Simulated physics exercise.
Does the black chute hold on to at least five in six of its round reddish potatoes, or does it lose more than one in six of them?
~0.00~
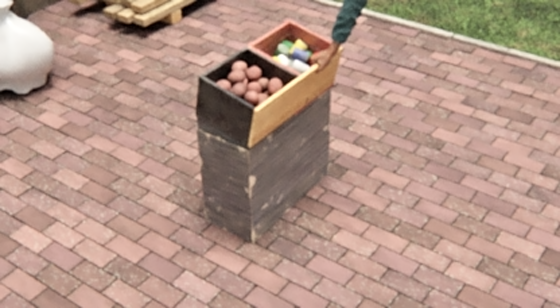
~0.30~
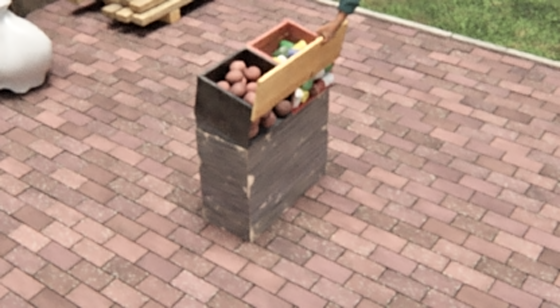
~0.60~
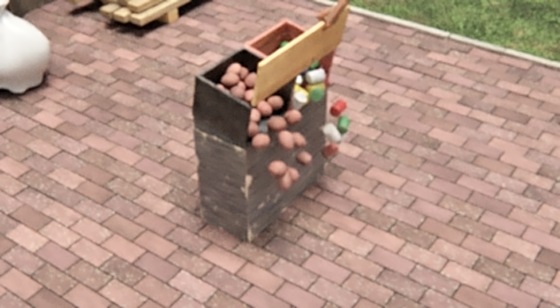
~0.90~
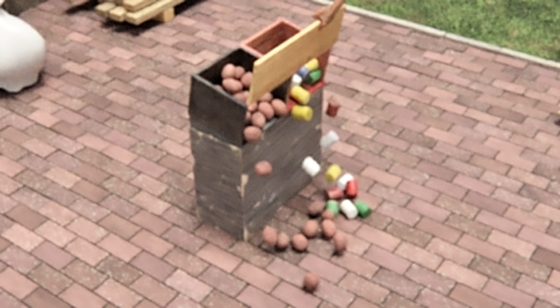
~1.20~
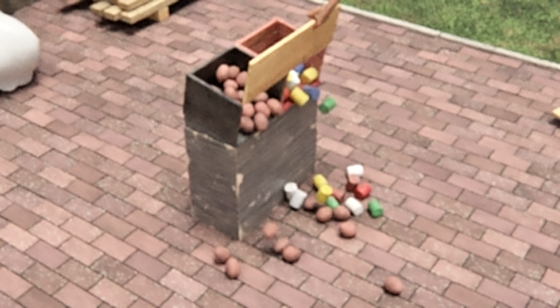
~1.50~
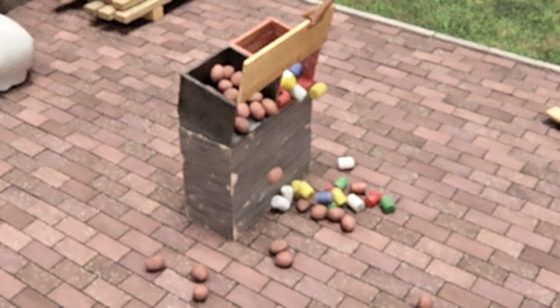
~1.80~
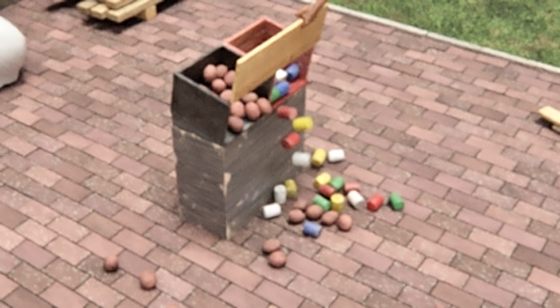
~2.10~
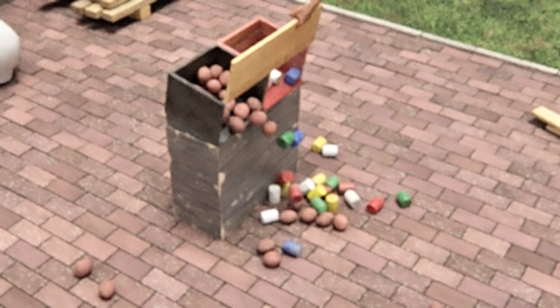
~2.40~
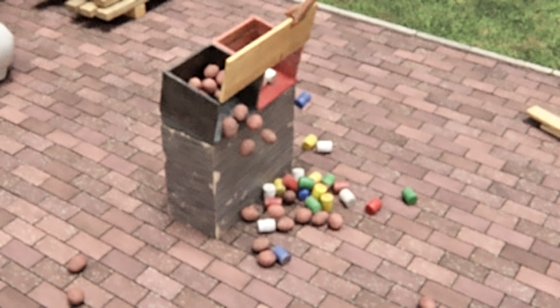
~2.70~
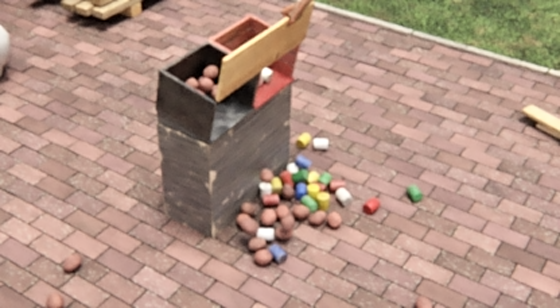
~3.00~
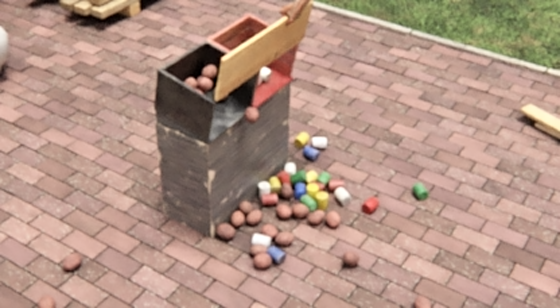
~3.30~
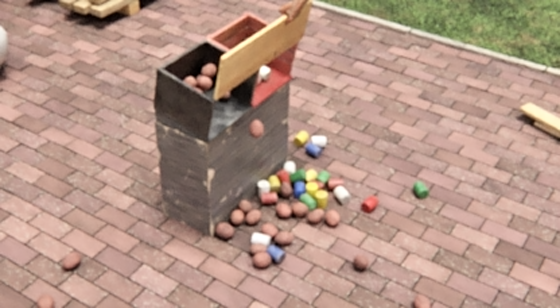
The black chute loses more than one in six of its round reddish potatoes, which spill out and end up on the brick paving.
